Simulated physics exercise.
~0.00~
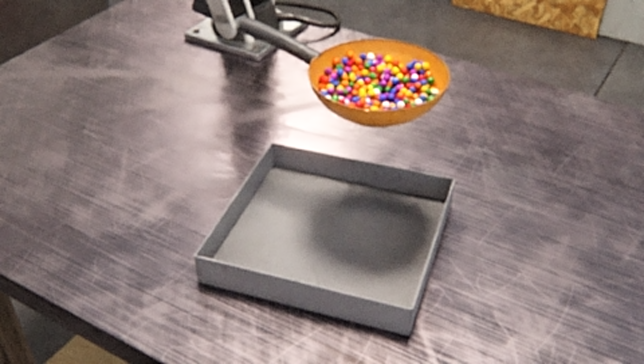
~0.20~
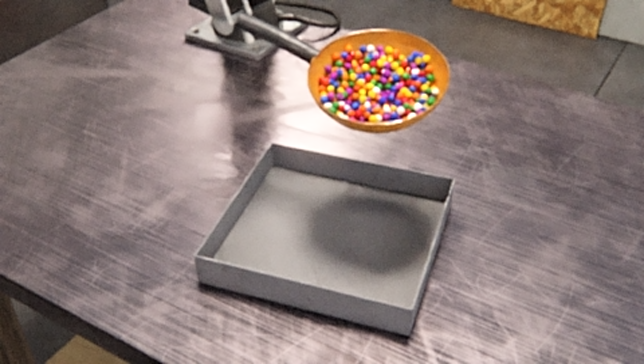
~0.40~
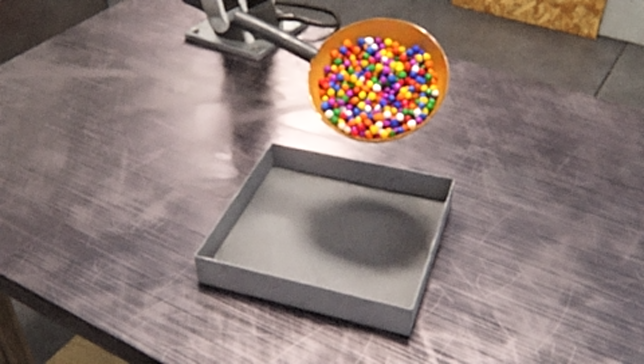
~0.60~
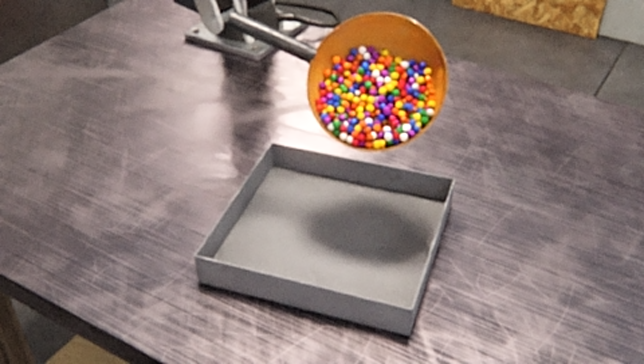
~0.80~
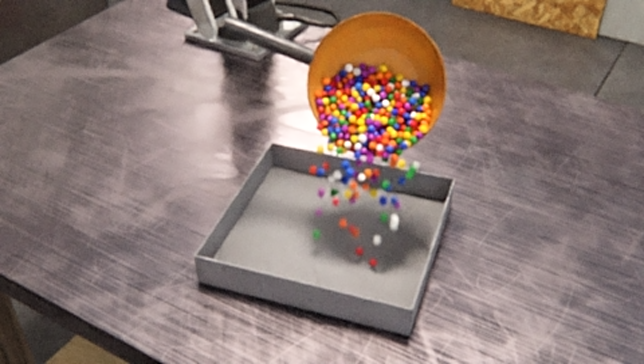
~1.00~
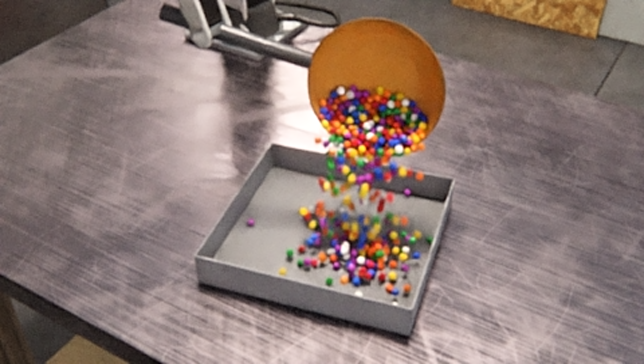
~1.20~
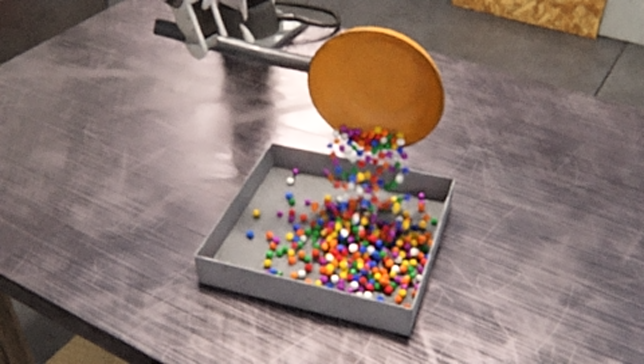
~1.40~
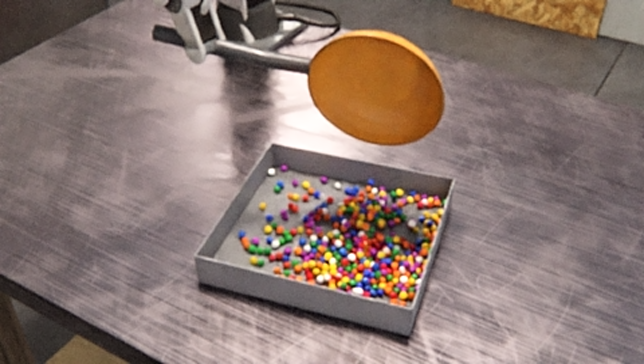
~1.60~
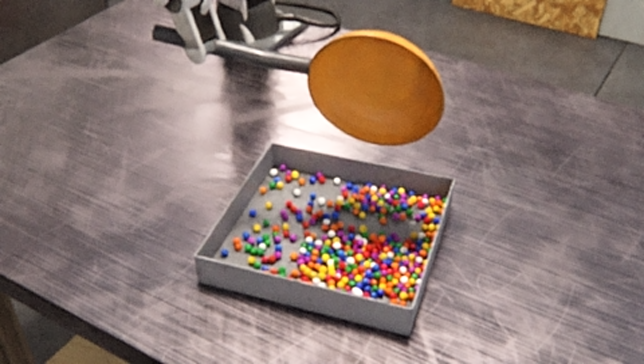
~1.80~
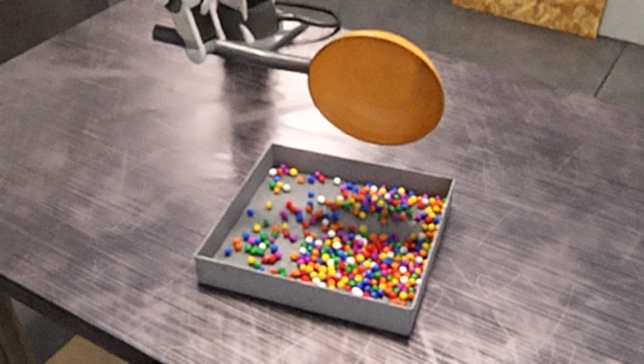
A mechanical arm tips a ladle until all its colourful beads fall and settle in a tray.
